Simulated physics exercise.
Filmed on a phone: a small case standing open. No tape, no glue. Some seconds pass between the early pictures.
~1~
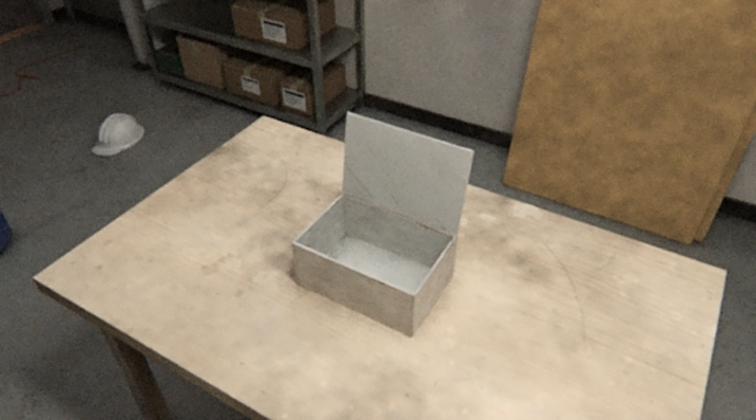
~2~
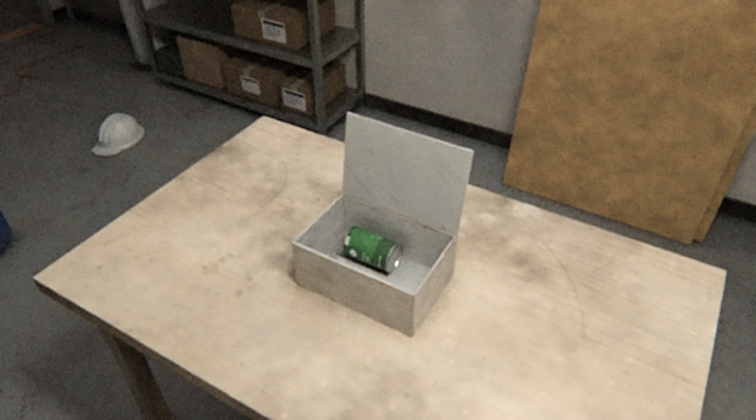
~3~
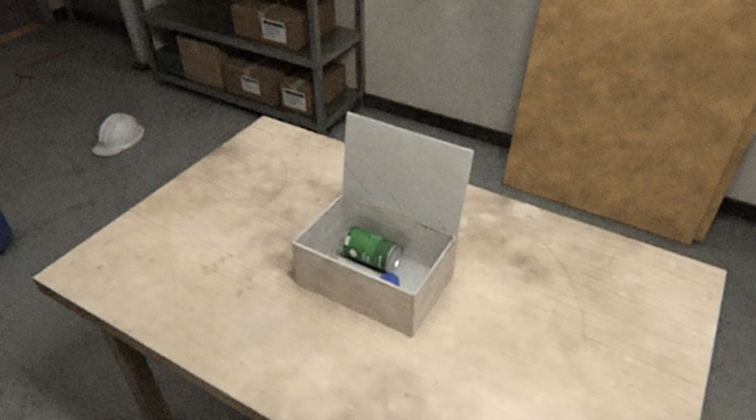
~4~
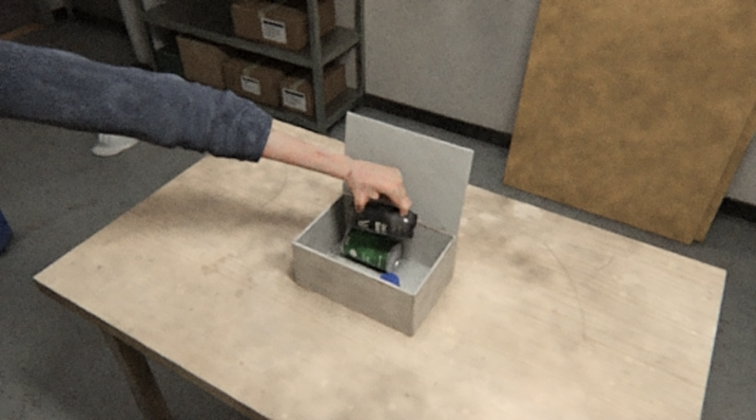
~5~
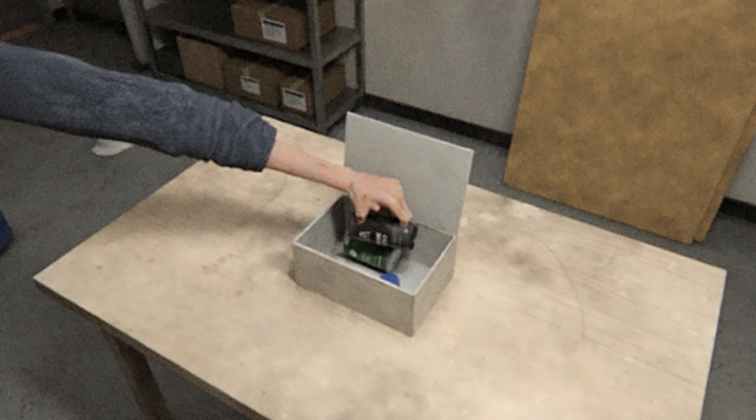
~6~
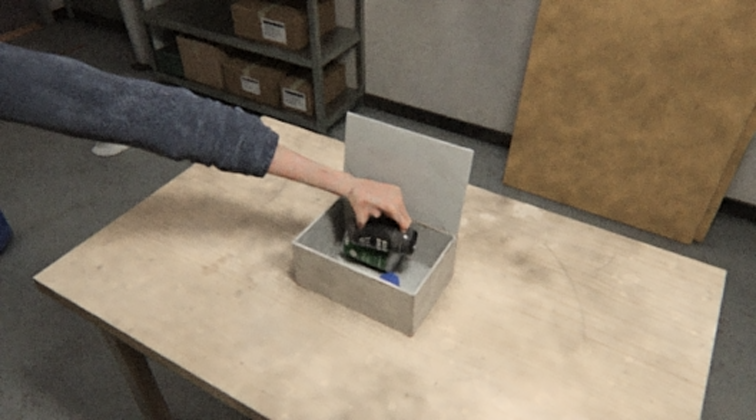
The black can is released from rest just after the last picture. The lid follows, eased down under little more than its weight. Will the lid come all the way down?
Outcome: The lid sits on the rim.
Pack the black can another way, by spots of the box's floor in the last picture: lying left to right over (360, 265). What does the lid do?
Then it closes.
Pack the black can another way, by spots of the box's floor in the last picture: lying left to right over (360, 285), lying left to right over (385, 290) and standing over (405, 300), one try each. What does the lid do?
First, it shuts flat; second, it sits on the rim; third, it stays ajar.
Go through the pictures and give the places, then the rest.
In the first picture, the last thing is not in view yet.
In the second picture, the last thing is not in view yet; green tin (372, 249).
In the third picture, the last thing is not in view yet; green tin (372, 249).
In the fourth picture, coming down; black can (382, 219); green tin (372, 249).
In the fifth picture, coming down; black can (383, 230); green tin (372, 249).
In the sixth picture, put in, still held; black can (383, 236).
Then, 0.50 s after the last picture, black can rolled about its own width near (378, 282).
Then, 1.60 s after the last picture, lid 60° above the rim; black can rolled about its own width near (378, 282).
Then, 2.20 s after the last picture, lid 18° above the rim; black can rolled about its own width near (378, 282).
At rest, lid shut; moved from the start, black can; the other 2 in place. Seen from the same camera at the end, black can near (378, 283).
